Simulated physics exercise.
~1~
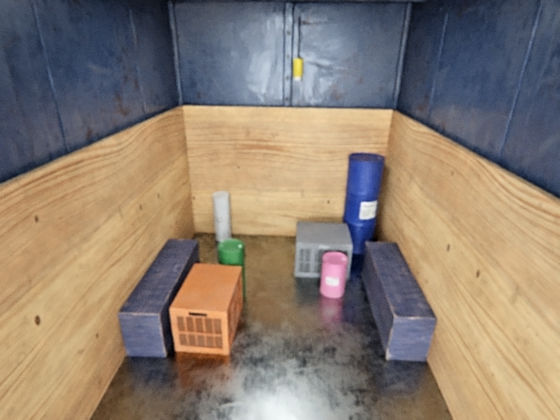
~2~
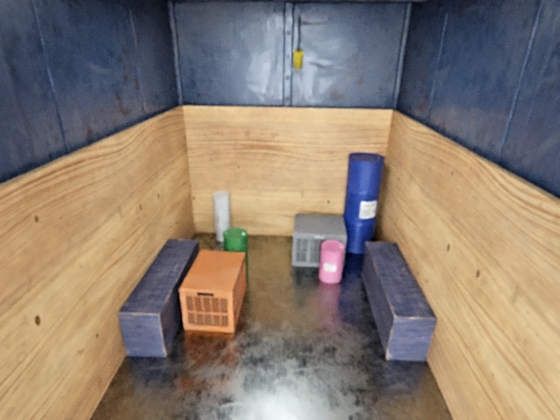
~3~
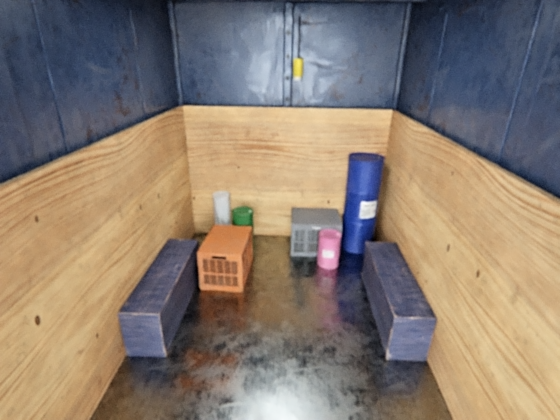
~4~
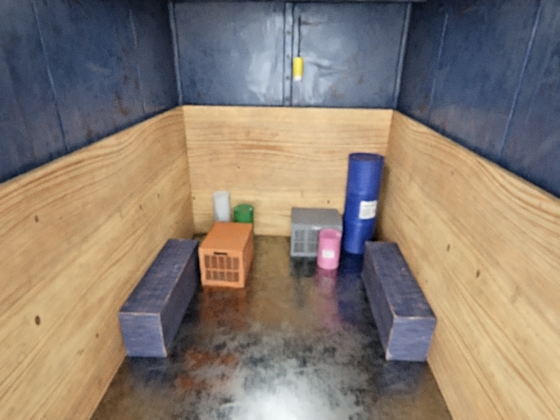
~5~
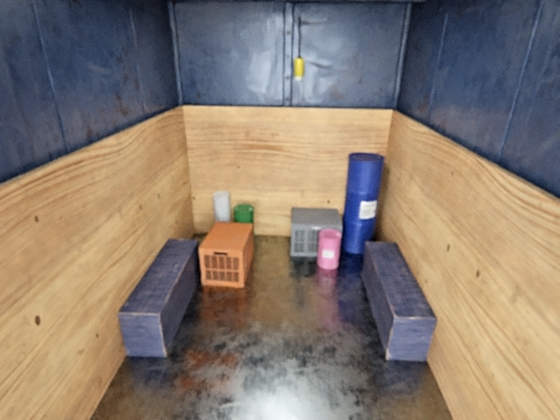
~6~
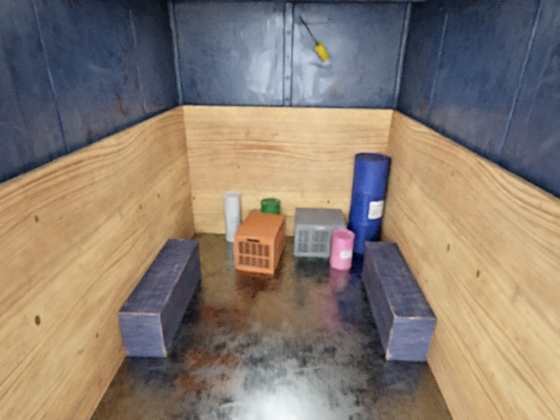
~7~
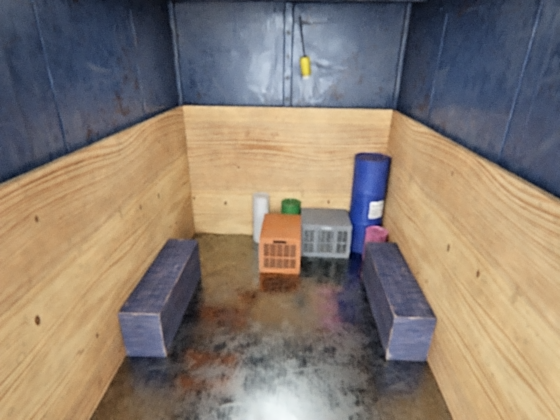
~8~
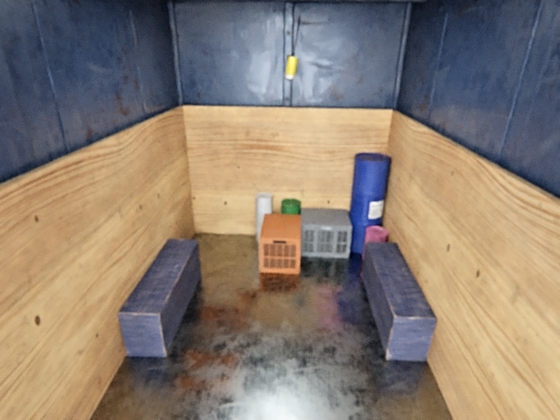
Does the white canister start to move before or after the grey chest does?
After it. The grey chest is already sliding towards the far wall early on, while the white canister only starts to move later, when the load shifts right.
